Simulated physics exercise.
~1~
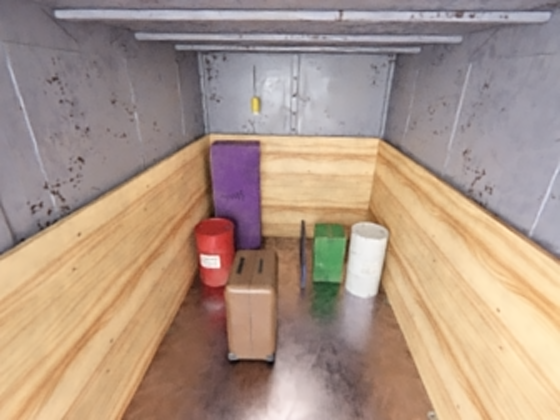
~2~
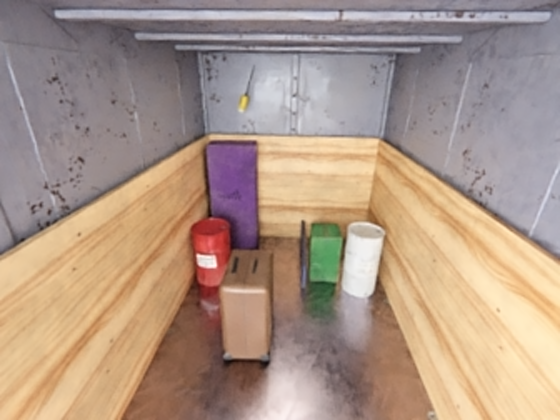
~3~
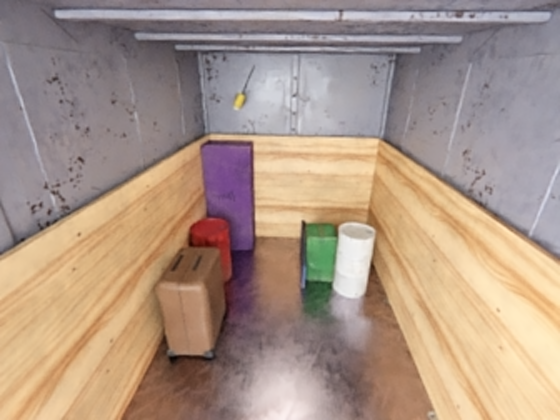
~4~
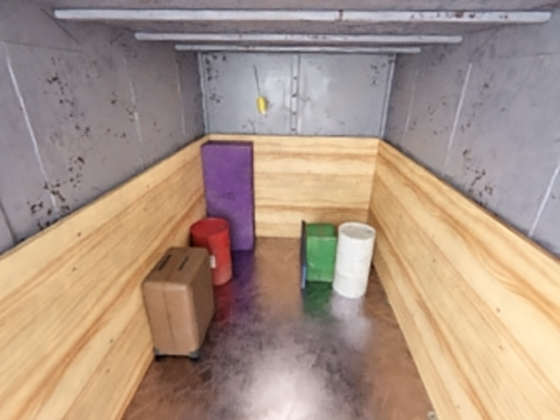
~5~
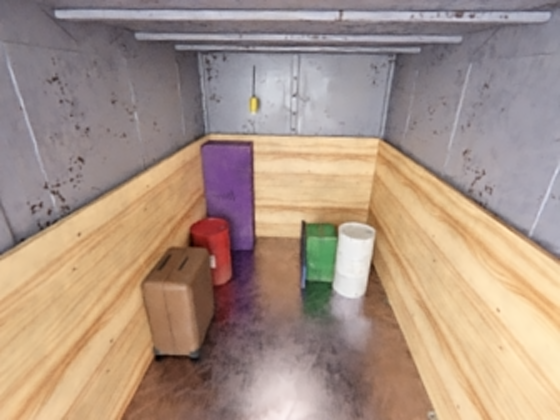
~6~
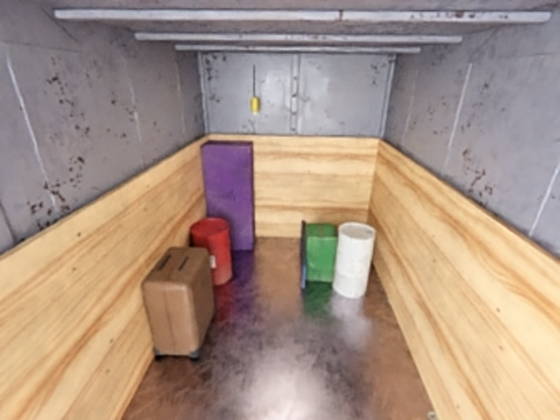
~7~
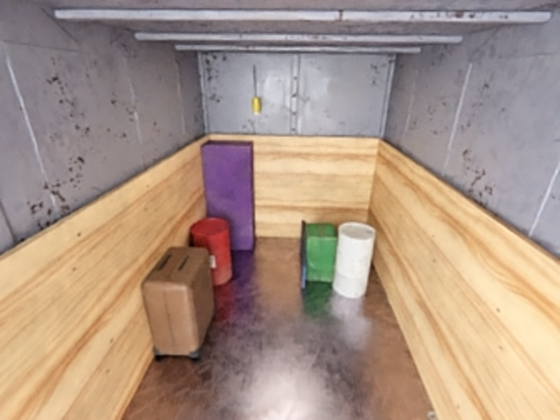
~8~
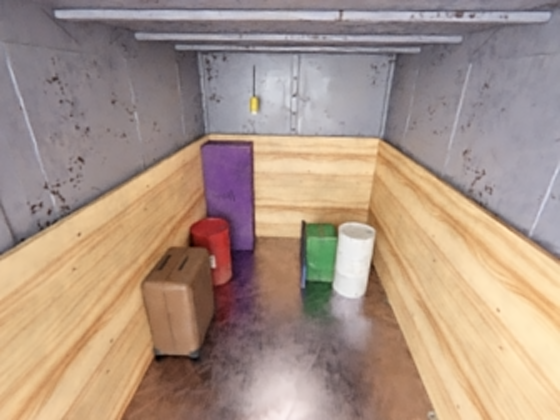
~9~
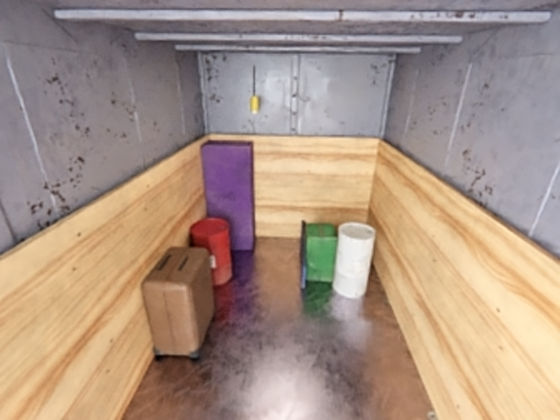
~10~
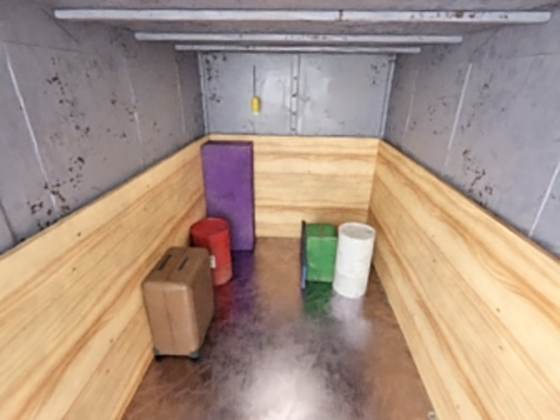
In the video, a brown case slides left across the floor of a van's load bay while a red drum, a green box and a white drum shift slightly and a yellow lamp swings at the front wall; everything stays upright, ending with the case beside the left wall.
